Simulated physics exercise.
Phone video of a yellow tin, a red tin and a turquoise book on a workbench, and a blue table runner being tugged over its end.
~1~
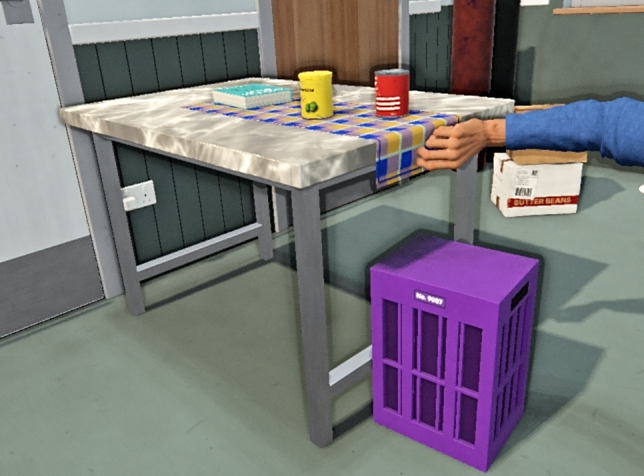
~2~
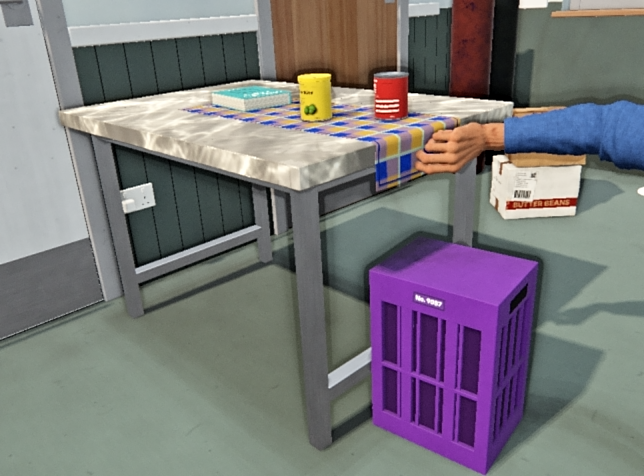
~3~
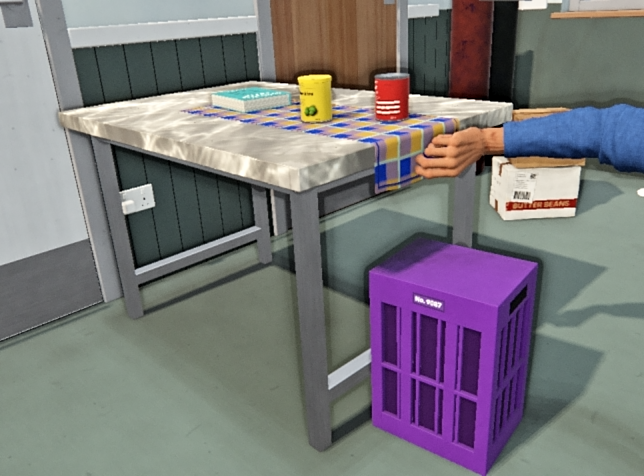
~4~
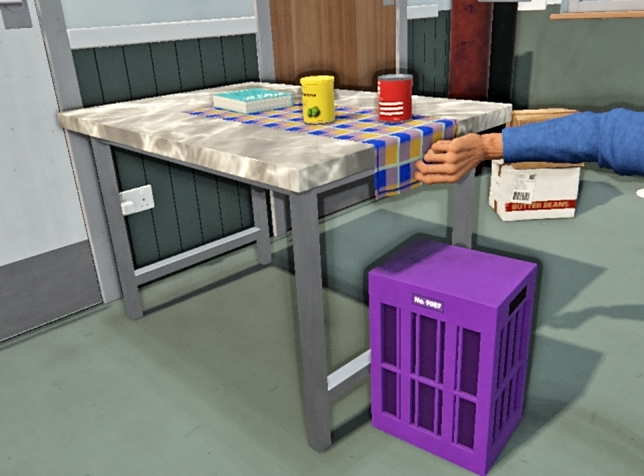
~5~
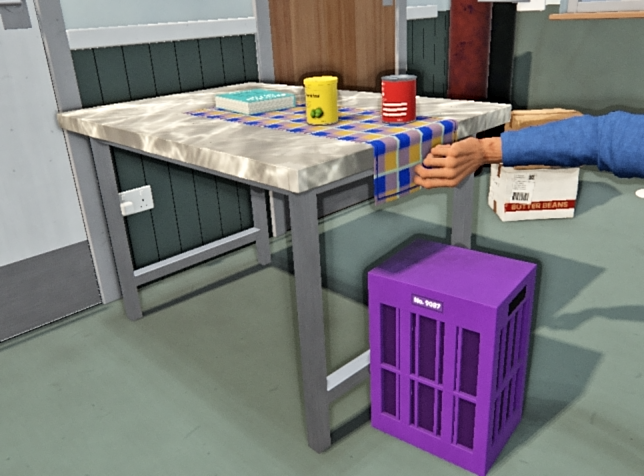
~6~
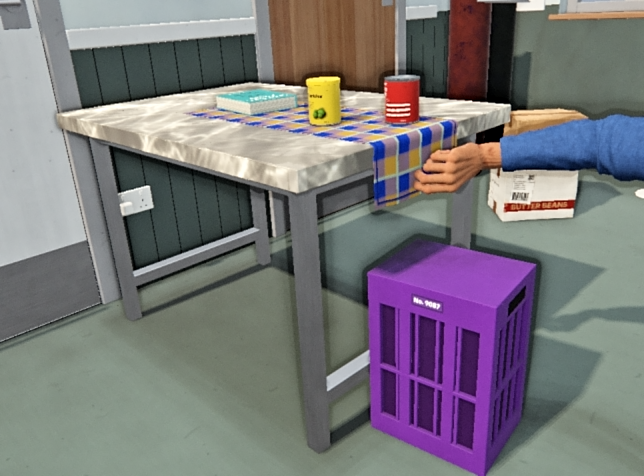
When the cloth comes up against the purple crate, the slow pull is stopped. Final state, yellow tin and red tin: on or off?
Yellow tin - on; red tin - off.
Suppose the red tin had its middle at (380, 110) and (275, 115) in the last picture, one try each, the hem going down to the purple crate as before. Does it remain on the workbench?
Okay, at the first spot it ends up off the top, while at the second it never leaves the top.
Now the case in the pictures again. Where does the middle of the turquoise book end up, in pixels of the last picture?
(292, 106), about.
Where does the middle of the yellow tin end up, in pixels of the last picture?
It settles near (378, 108).
Then, 0.52 s after the last picture, hem going down; yellow tin carried along near (348, 104); red tin carried along near (436, 104).
Then, 0.96 s after the last picture, hem on the crate; yellow tin carried along near (371, 107); red tin over the edge.
At rest, hem on the crate; yellow tin carried along near (379, 108); red tin over the edge. The yellow tin keeps clear of the edge and the red tin falls off.
